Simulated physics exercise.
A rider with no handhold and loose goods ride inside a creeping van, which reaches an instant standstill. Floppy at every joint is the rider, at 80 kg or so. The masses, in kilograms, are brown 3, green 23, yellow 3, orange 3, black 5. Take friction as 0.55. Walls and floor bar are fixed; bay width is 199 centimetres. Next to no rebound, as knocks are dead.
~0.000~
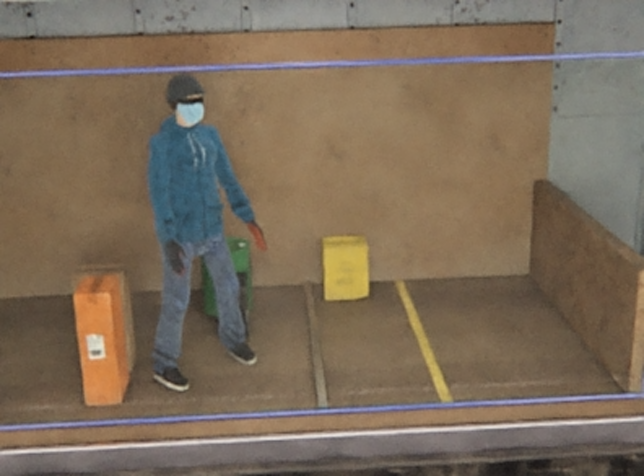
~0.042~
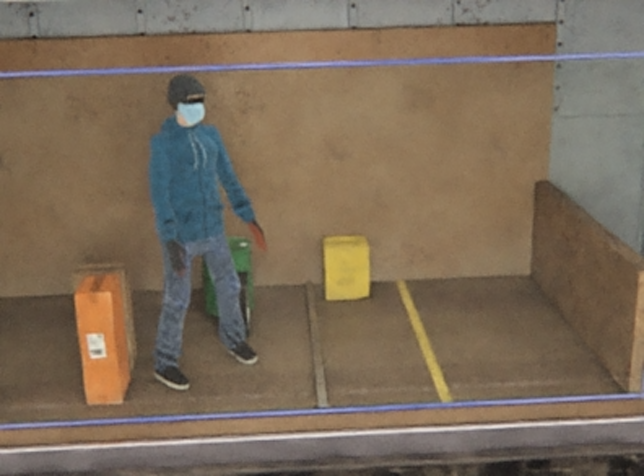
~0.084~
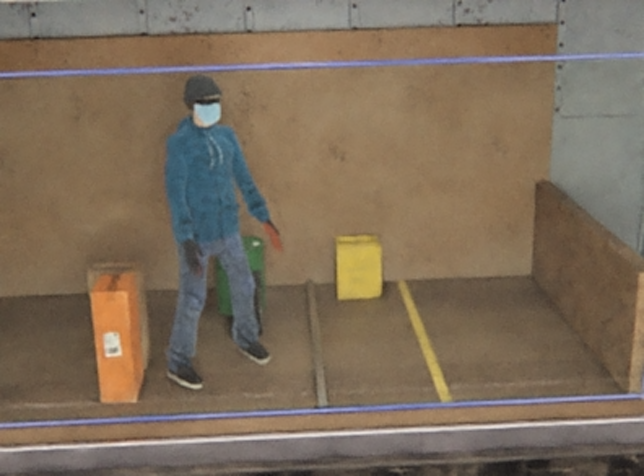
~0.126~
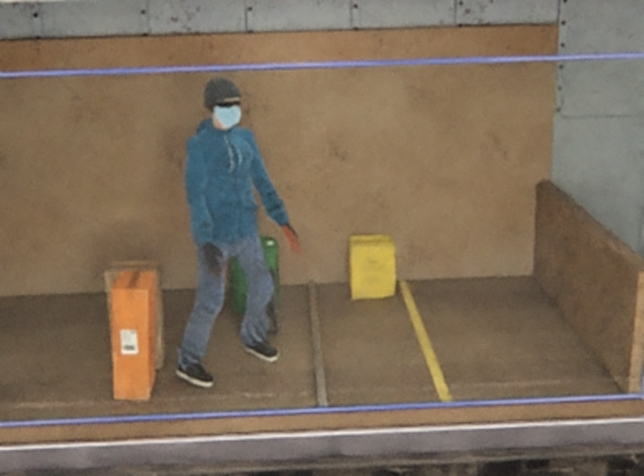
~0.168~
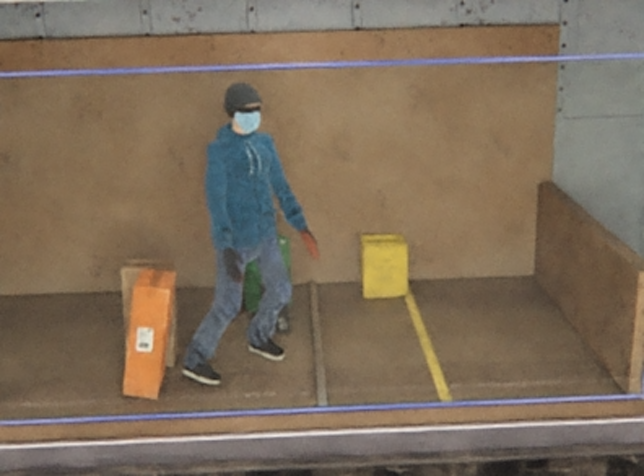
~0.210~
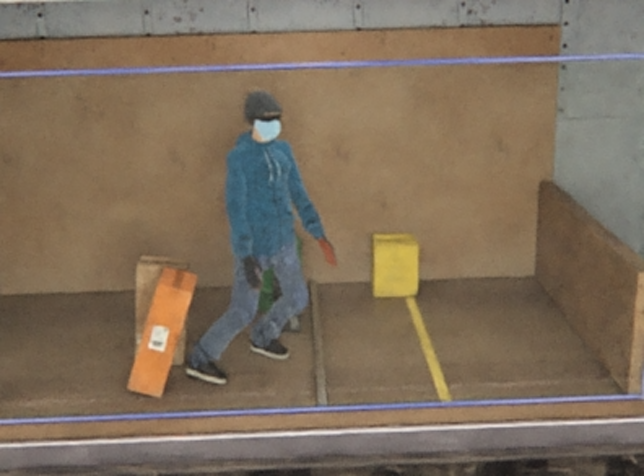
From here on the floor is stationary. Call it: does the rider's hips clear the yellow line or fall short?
It clears the yellow line.
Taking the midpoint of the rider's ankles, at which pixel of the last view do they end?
Estimated position: Around (320, 325).
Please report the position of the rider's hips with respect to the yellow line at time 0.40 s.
Measured short of the mark: Approx. 50 cm.
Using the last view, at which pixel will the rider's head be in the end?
(550, 332).
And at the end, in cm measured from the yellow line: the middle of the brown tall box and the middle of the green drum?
Short side for both: Brown tall box 120 cm, green drum 90 cm.
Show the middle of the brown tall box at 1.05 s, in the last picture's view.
Look around (235, 328) and it's there.
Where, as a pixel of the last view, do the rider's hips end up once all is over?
(451, 328).
After 0.40 s the rider's hips are 51 cm short of the yellow line, near (349, 294) in the last picture's view.
After 0.65 s the rider's hips are 16 cm short of the yellow line, near (400, 306) in the last picture's view; the orange tall box 96 cm short of the yellow line, tilted 125°.
After 1.05 s the rider's hips are 14 cm past the yellow line, near (451, 327) in the last picture's view.
After 1.7 s, brown tall box stops short of the yellow line; green drum stops short of the yellow line; yellow carton crosses the yellow line; black pack stops short of the yellow line; rider's hips cross the yellow line; rider's head crosses the yellow line.
